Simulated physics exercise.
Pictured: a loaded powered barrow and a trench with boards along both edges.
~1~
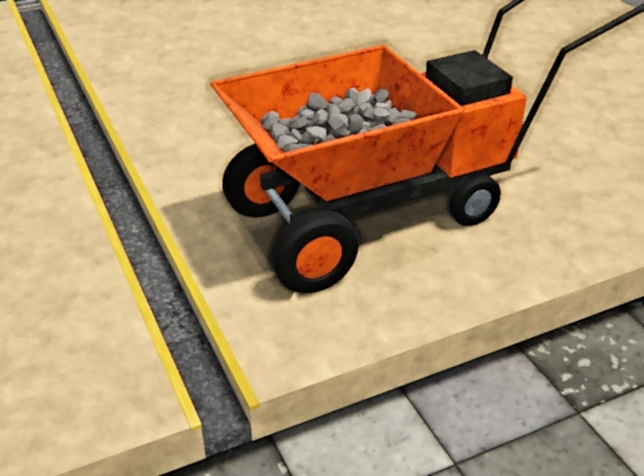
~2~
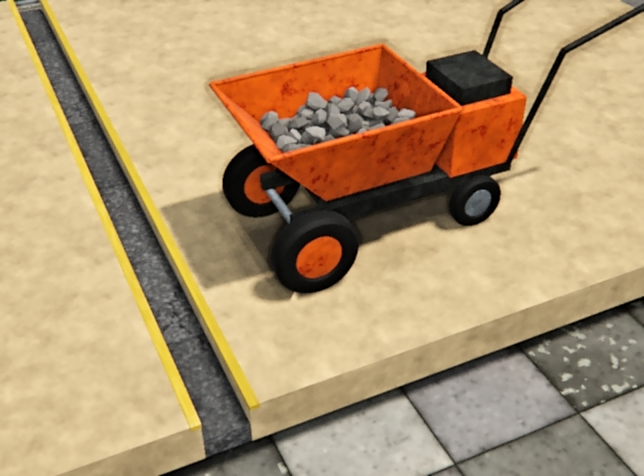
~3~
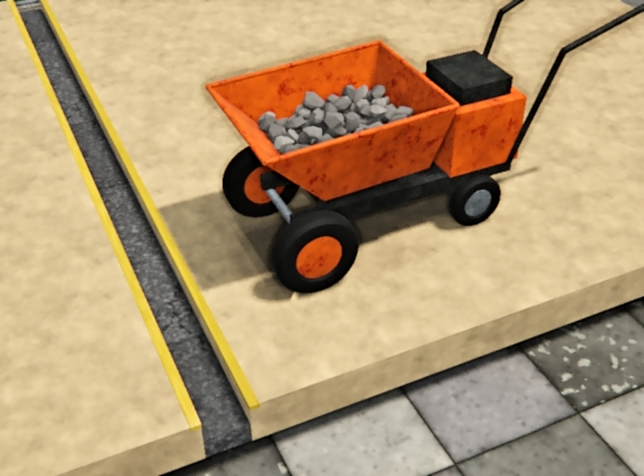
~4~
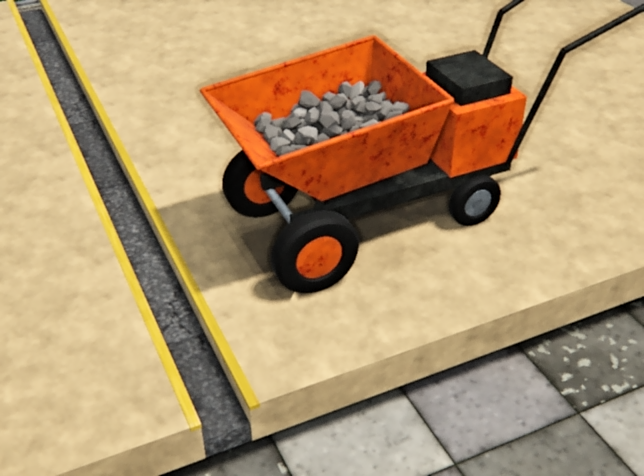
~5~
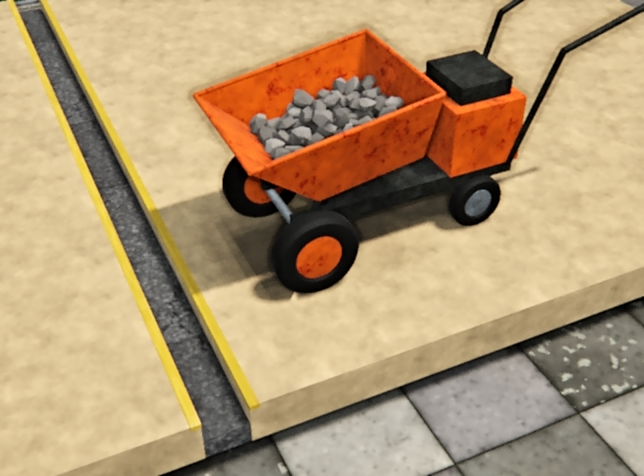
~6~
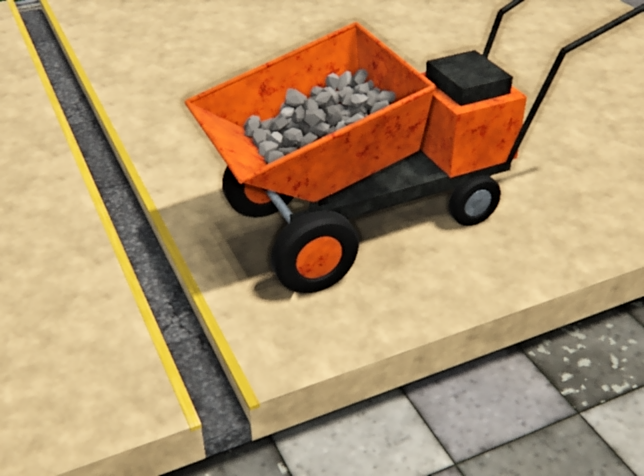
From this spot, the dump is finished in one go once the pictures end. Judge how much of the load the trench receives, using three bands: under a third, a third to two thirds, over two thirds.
The trench receives a third to two thirds of the load.
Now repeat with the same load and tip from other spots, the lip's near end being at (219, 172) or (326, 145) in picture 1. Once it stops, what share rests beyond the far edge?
90 and 10 percent, in that order.
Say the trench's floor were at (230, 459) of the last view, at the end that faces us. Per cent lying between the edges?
I'd guess close to 60 percent.
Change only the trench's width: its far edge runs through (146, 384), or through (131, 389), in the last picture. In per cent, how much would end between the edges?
Roughly 80 % and 90 %.
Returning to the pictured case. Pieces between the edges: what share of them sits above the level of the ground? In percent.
My figure is near 25 per cent.
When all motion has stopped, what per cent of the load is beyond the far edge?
It works out to close to 50 per cent.
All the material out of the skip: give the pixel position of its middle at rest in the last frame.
Last view, resting centre - approx. (132, 287).
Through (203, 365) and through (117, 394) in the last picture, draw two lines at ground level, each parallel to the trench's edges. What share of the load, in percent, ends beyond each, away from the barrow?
I'd say about 80 and about 20 in a hundred.
Just after the last frame, skip tipped steeply; every one in the skip.
A moment on, skip tipped right over; almost all in the skip; about a tenth in or heaped over the trench; about a tenth beyond it.
Further on, skip tipped right over; about a tenth in the skip; roughly half in or heaped over the trench; roughly half beyond it.
When it is over, skip tipped right over; just a few in the skip; roughly half in or heaped over the trench; roughly half beyond it.
